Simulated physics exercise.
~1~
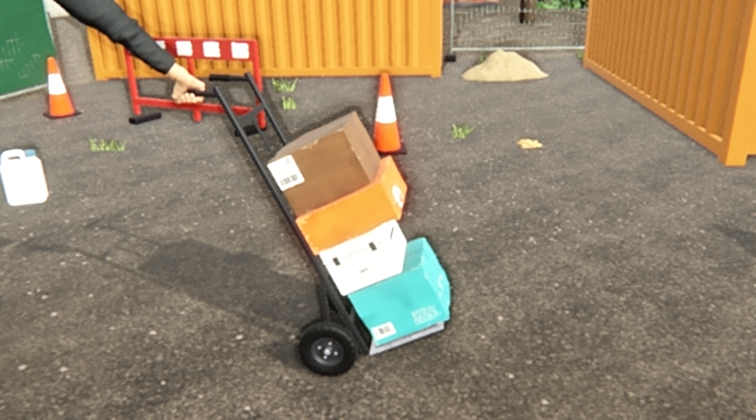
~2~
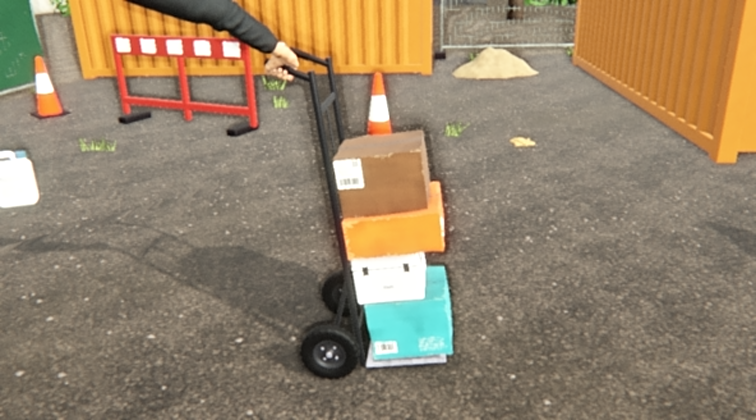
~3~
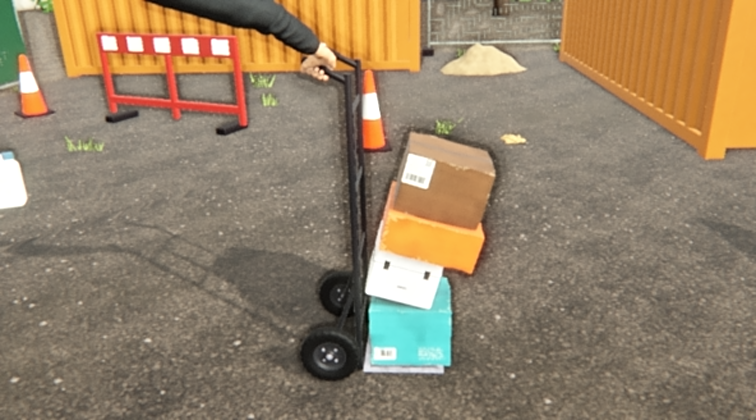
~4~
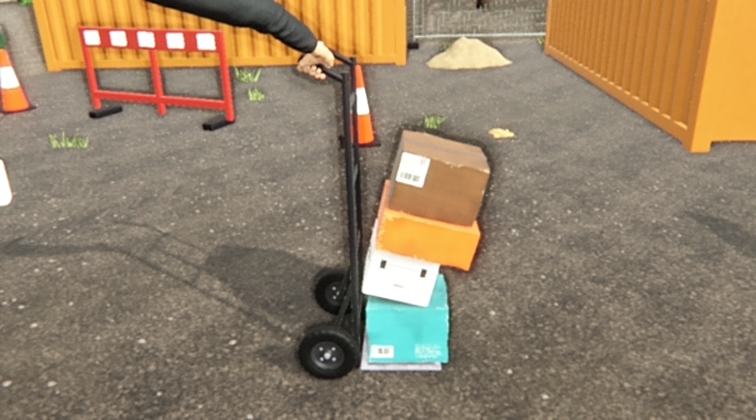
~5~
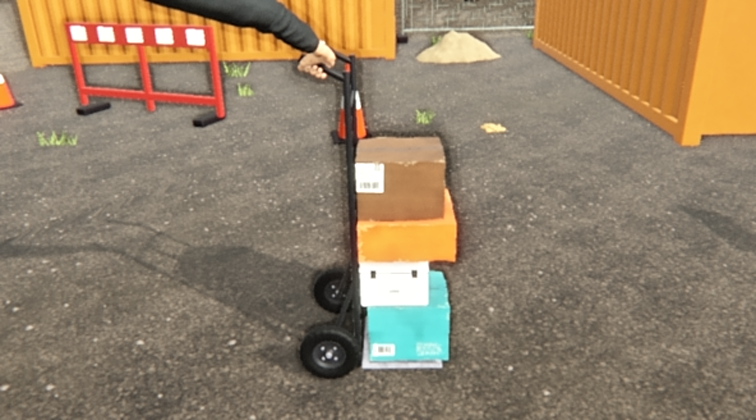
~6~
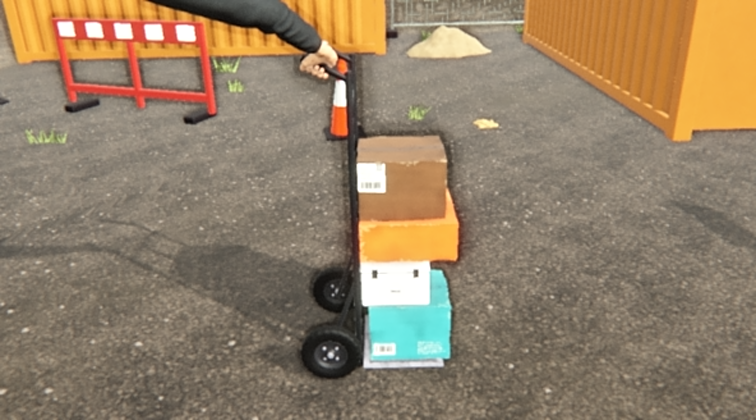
A hand swings a loaded hand truck upright, the upper three boxes tipping forward then settling back, all four staying stacked.
